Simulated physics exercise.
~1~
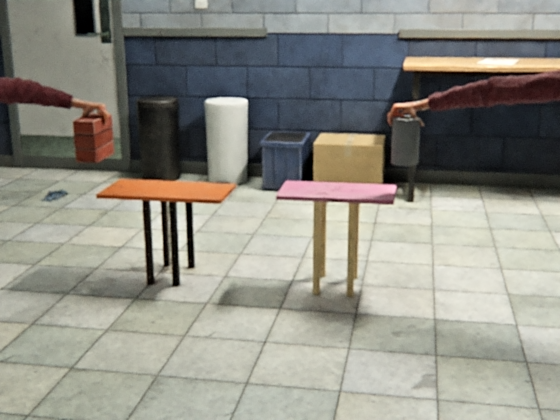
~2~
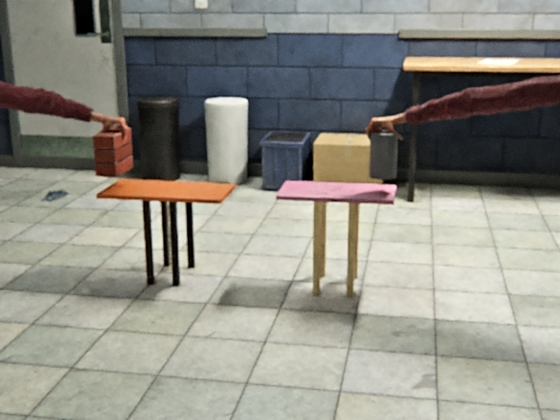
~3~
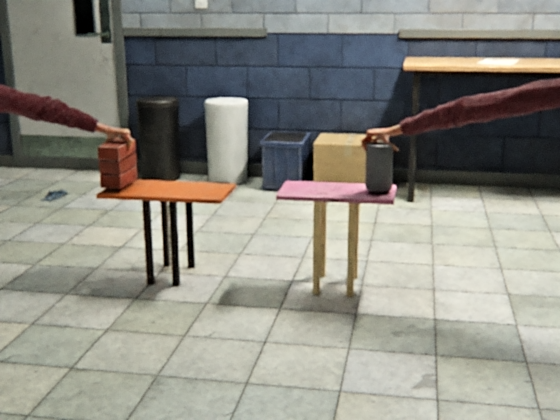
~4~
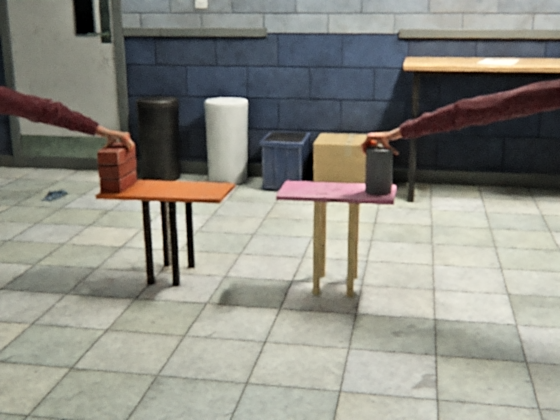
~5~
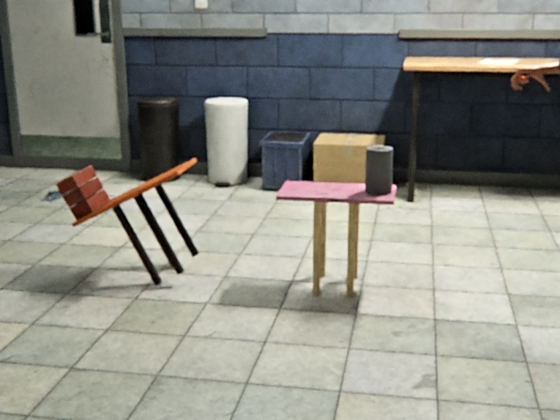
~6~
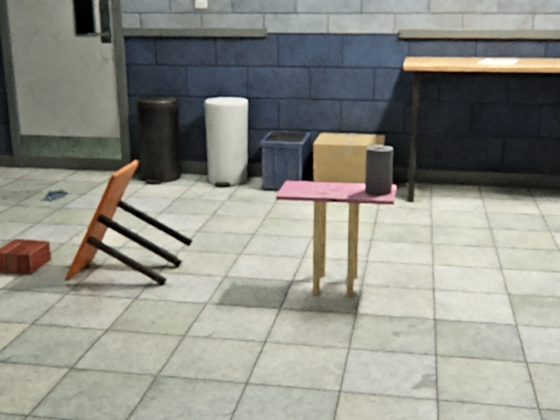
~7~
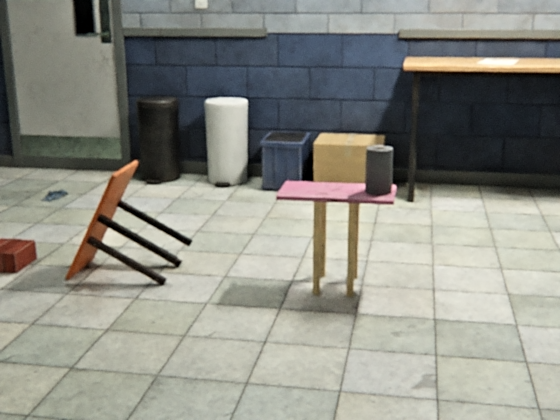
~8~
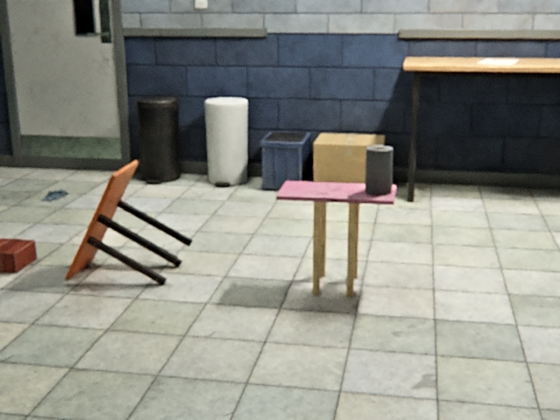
To begin with, two hands reach in from opposite sides of a tiled room, the left one holding a stack of red bricks above an orange-topped stand, the right one holding a dark gray roll above a small pink table. They lower their loads onto the outer ends of the two tops, then let go and withdraw. The orange stand tips over to the left, and the bricks slide off its end. They land on the floor at the far left as the stand comes to rest on its side, legs pointing right. The pink table stays standing, with the roll still upright on it.
